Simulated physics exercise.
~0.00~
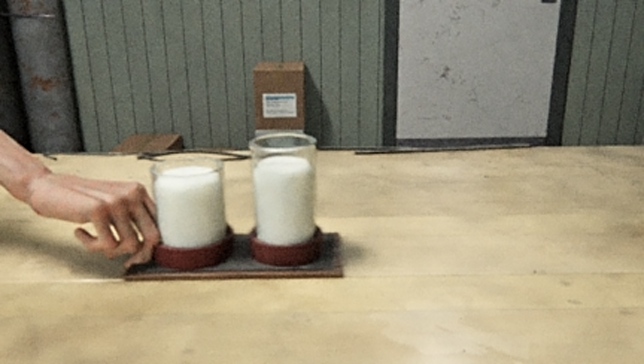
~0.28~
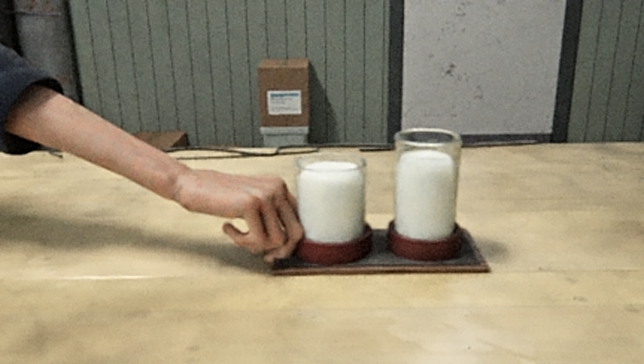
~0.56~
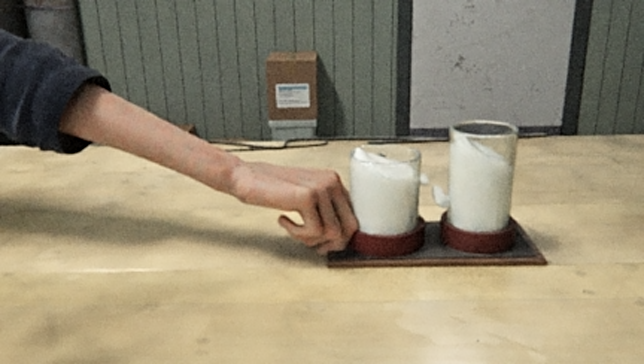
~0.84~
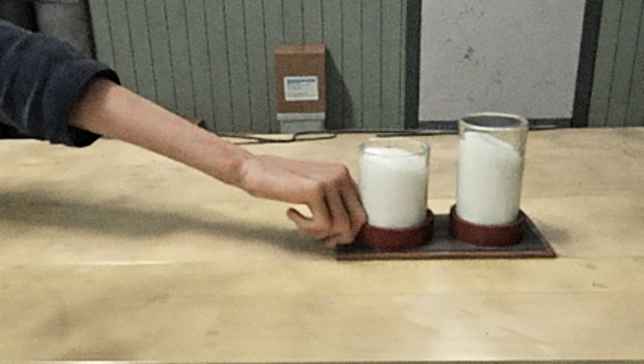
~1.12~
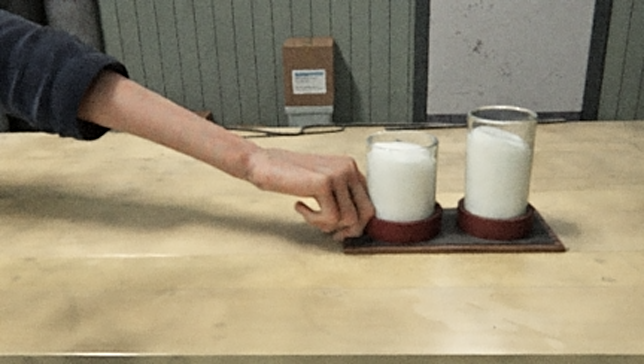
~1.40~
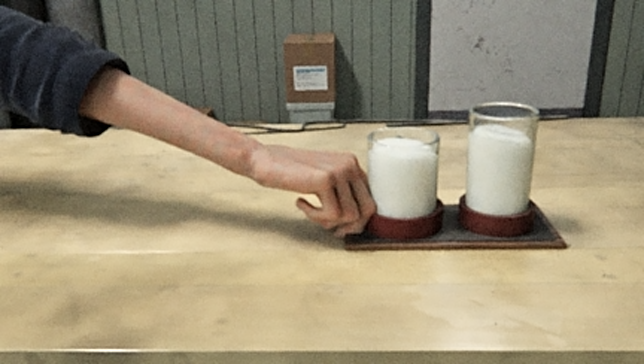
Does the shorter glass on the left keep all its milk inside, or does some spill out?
Some spills out. As the tray comes to a stop, the milk surges and a little splashes over the rim of the shorter glass, though most stays in.
Hand sliding a dark tray with two glasses of milk rightward, some milk splashing from the shorter glass before everything settles upright.
